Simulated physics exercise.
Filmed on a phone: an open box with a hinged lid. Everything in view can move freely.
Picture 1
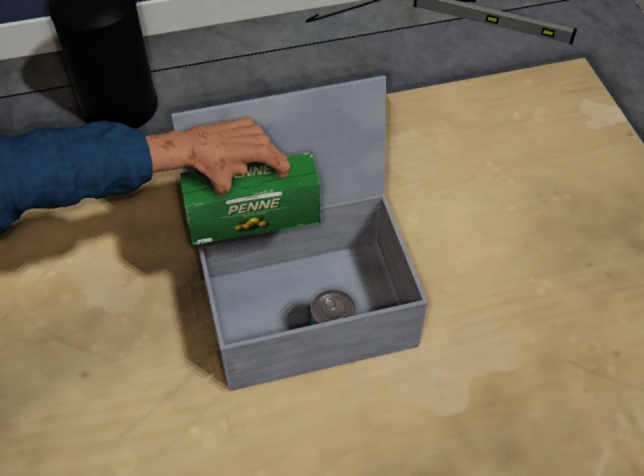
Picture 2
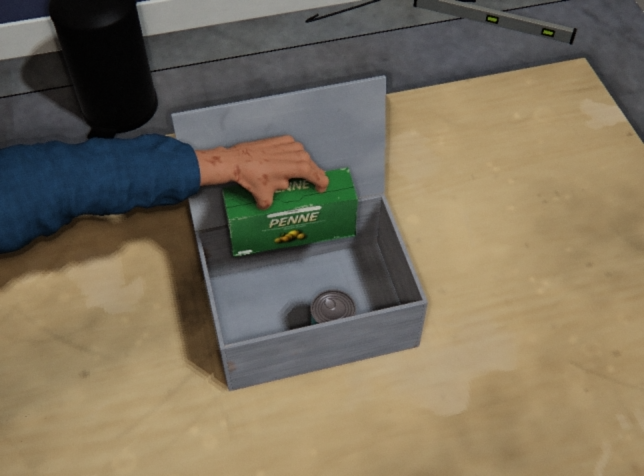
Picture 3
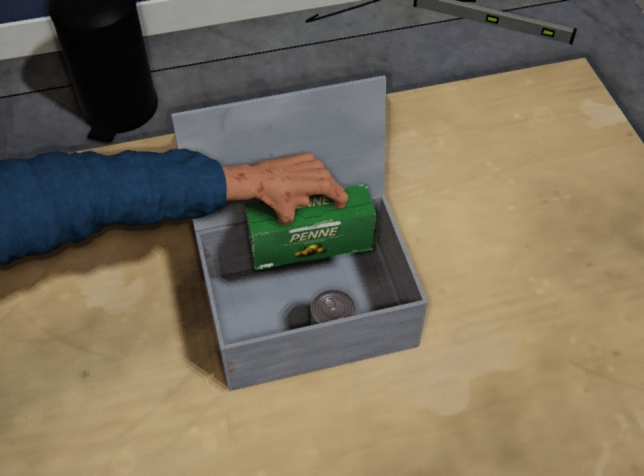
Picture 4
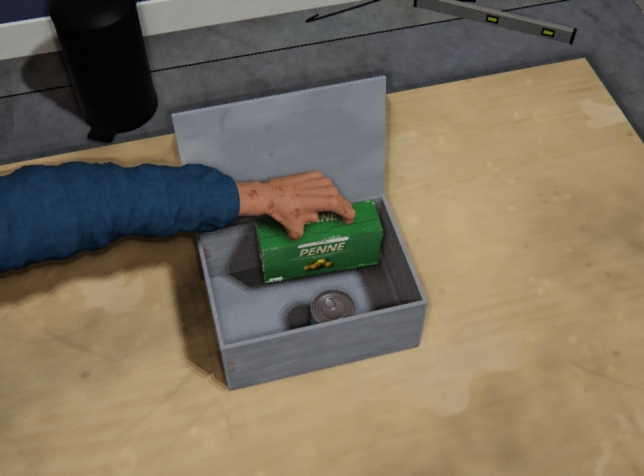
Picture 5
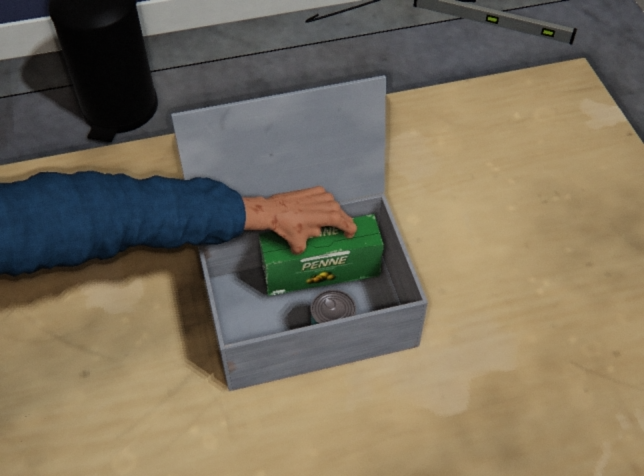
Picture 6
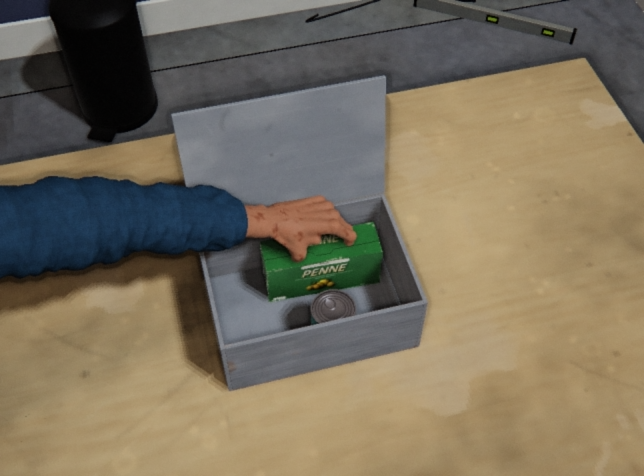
A hand moves a green penne carton rightward and lowers it into an open gray box.
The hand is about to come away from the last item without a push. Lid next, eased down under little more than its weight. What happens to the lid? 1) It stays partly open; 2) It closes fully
The answer is 2.
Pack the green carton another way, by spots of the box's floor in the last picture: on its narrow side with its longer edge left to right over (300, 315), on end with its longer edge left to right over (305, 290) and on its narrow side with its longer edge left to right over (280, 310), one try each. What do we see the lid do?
With the first placement it settles down; with the second it remains raised; with the third it settles down.
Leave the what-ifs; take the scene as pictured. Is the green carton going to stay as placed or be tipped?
Simply put, it remains unturned.
Then, 1.20 s later than the last frame, lid starting down.
Then, 1.80 s later than the last frame, lid 47° above the rim.
Then, 2.20 s later than the last frame, lid 16° above the rim.
When it is over, lid shut; both as before. End places, in pixels of the last picture, green carton near (321, 262).
